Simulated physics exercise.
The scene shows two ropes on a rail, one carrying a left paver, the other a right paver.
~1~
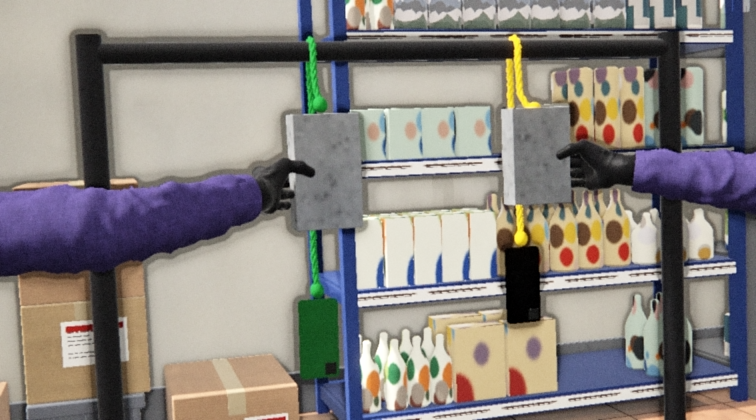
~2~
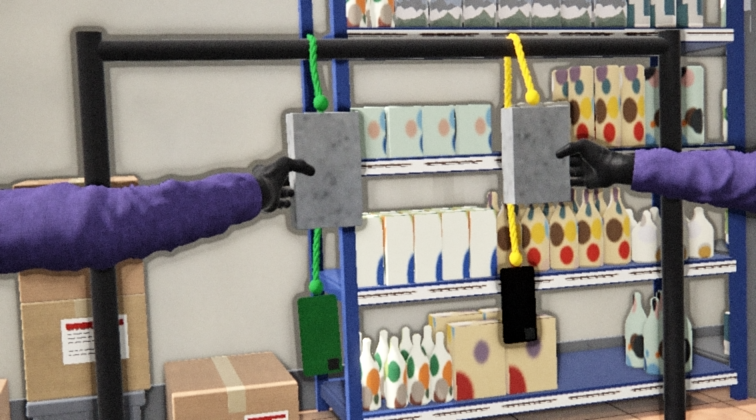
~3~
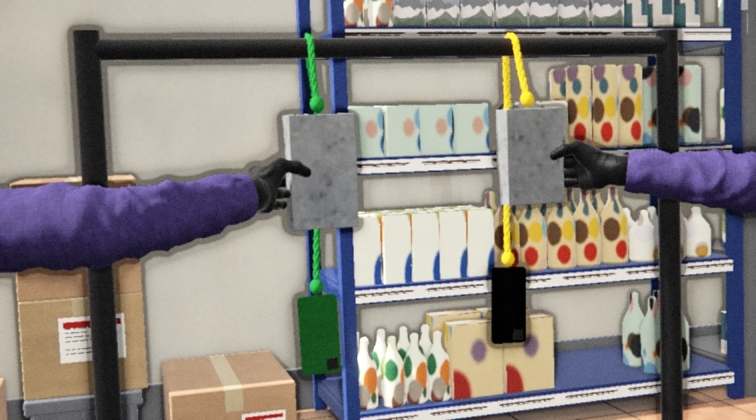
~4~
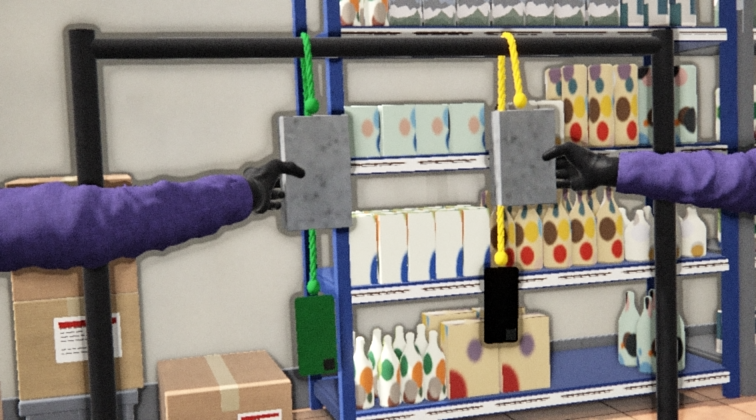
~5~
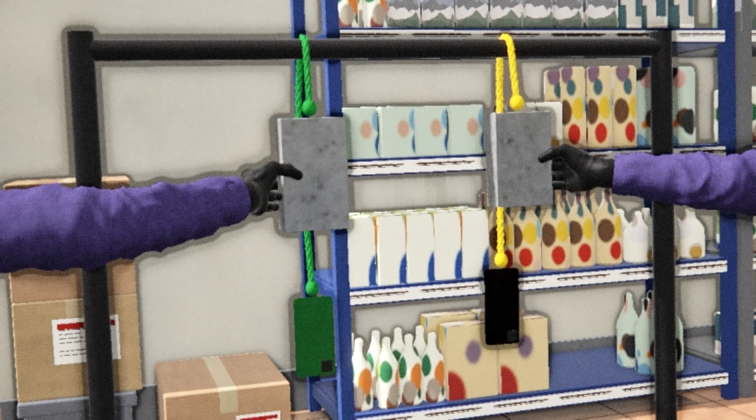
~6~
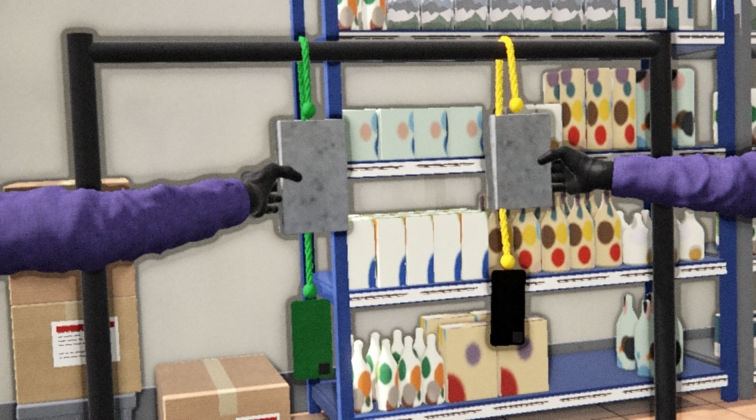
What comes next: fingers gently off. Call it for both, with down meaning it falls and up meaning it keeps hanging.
Left paver - down; right paver - down.
Then, 0.28 s on from there, left paver dropping near (314, 240); right paver dropping near (519, 244).
Then, 0.54 s on from there, left paver on the floor; right paver on the floor.
In the end, left paver on the floor; right paver on the floor. The left paver pulls its rope through and the right paver runs down to the floor.
